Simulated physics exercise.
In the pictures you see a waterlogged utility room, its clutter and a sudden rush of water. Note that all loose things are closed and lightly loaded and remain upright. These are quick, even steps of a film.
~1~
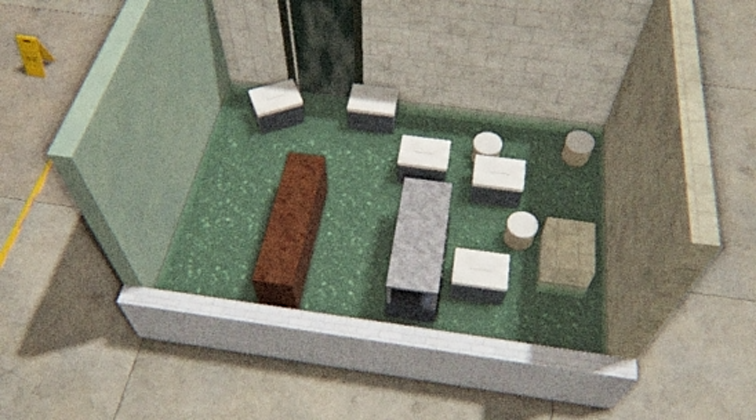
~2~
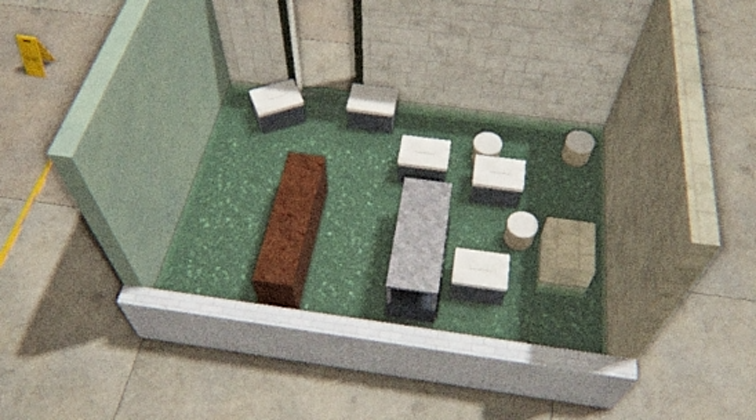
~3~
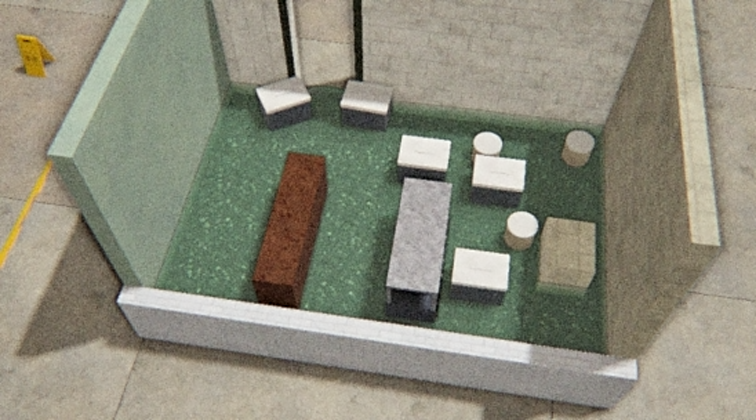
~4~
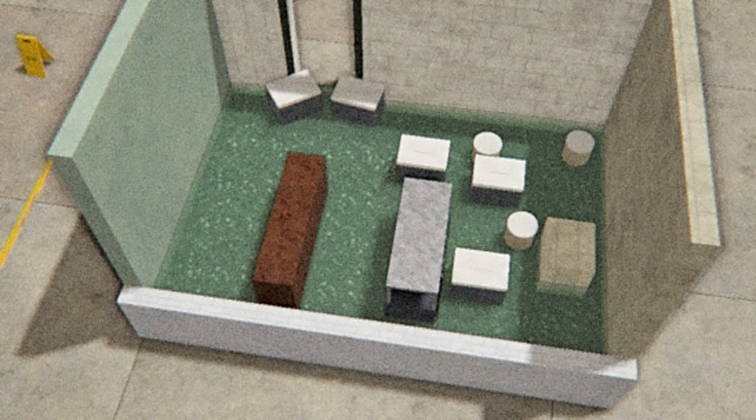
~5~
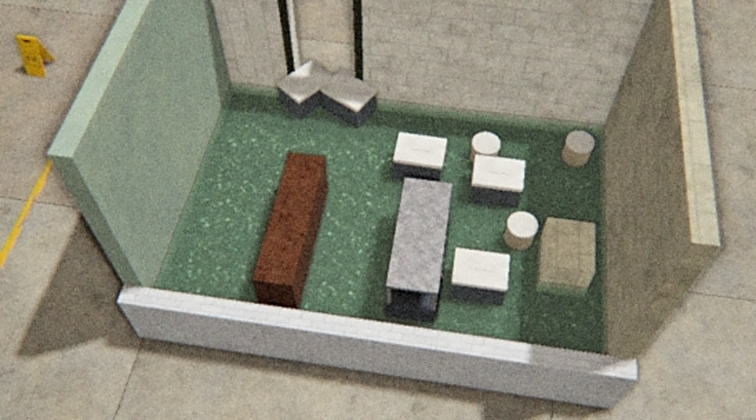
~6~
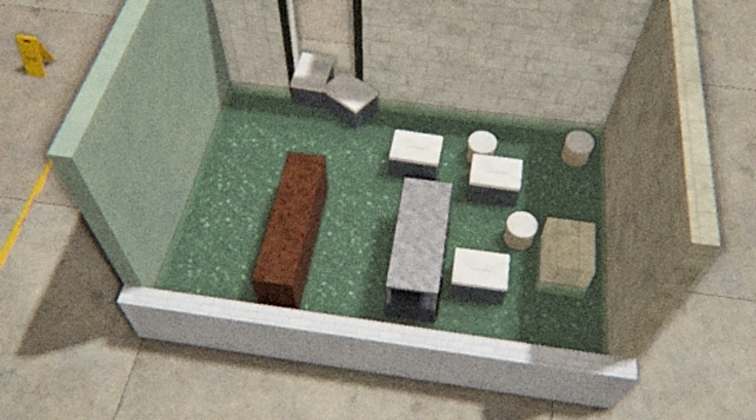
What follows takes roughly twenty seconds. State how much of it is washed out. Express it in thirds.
It comes to a third to two thirds.
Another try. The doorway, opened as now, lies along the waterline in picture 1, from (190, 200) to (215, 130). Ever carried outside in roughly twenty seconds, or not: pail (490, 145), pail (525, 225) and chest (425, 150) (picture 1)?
Result, in listed order: Exited / retained / exited.
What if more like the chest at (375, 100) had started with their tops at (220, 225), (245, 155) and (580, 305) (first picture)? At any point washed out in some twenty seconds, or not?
In order: Never exits; exits; never exits.
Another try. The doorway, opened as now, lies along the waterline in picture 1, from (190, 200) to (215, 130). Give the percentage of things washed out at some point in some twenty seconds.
About 60 %.
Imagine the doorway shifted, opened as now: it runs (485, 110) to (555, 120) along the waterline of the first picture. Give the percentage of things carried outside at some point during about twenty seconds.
That would be around 80 %.
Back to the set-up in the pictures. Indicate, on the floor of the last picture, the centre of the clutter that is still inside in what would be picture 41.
What remains is centred near (491, 194).
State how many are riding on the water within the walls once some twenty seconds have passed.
Count: 3.
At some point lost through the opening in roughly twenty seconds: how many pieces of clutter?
So the number is 5.
A moment on, 2 of 8 are out; 6 afloat.
Next, 3 of 8 are out; 5 afloat.
Later, 5 of 8 are out; 3 afloat.
In the end, 5 of 8 are out; 3 afloat.
